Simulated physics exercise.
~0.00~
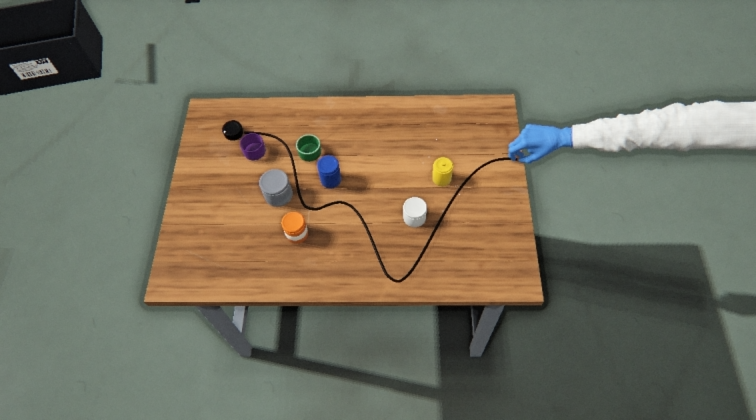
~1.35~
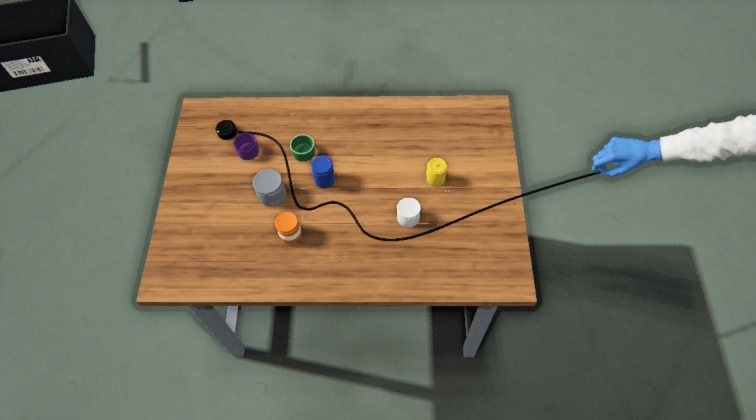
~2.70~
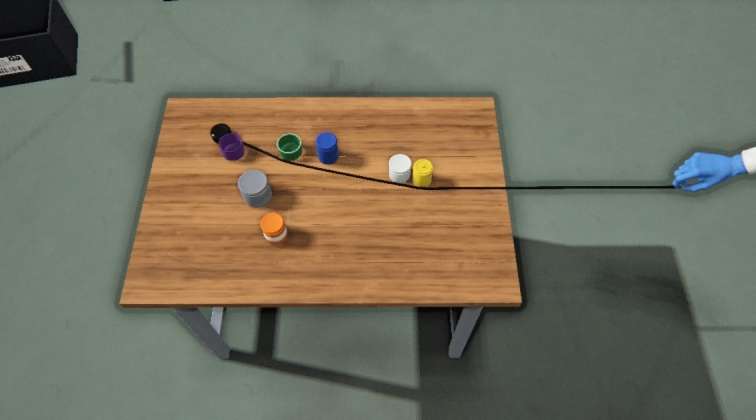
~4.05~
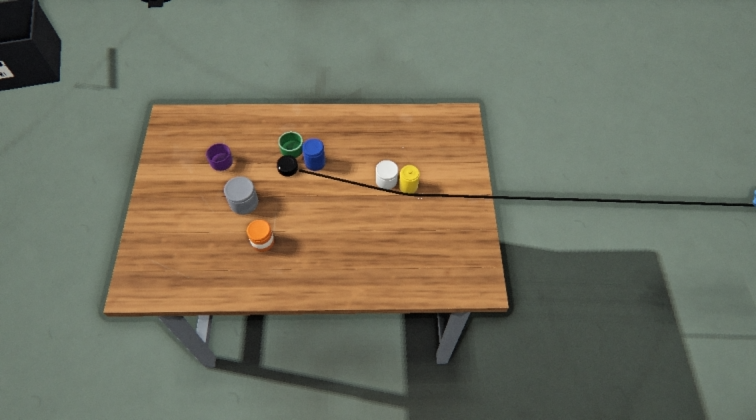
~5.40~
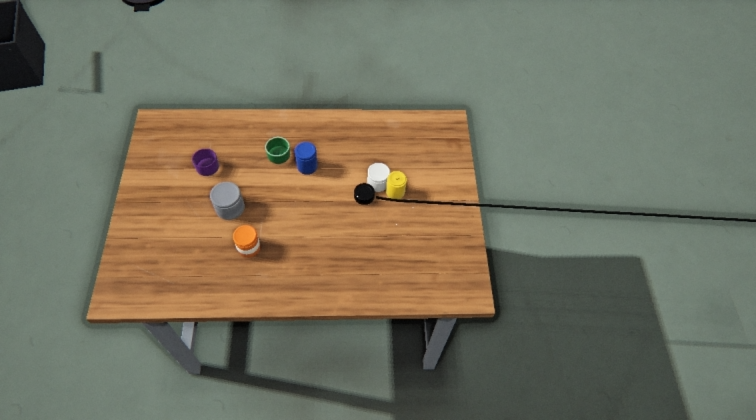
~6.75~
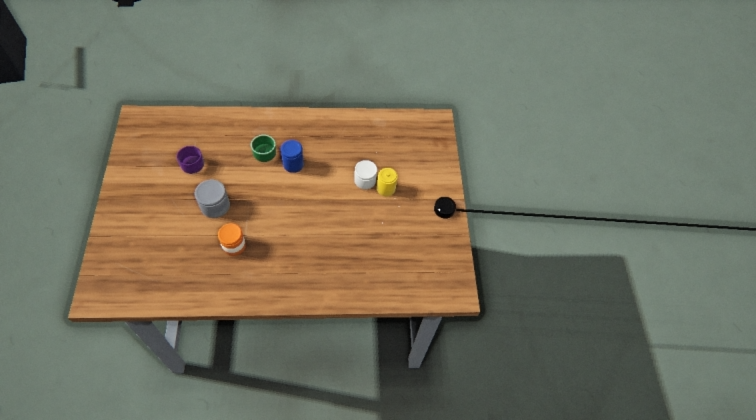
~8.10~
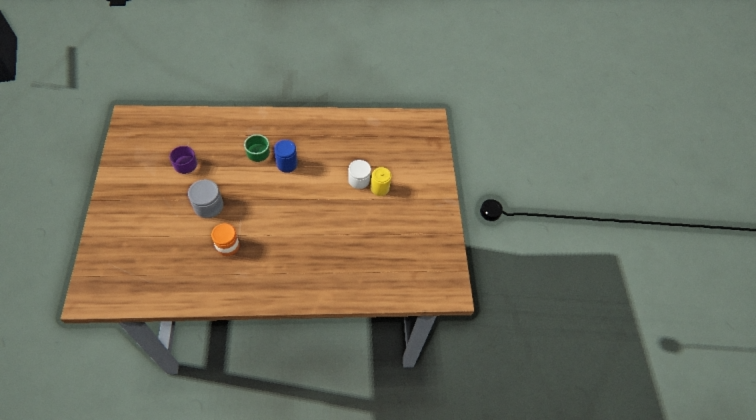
Black wire pulled right by a gloved hand, nudging coloured tubs before its round black end slides off the wooden table.
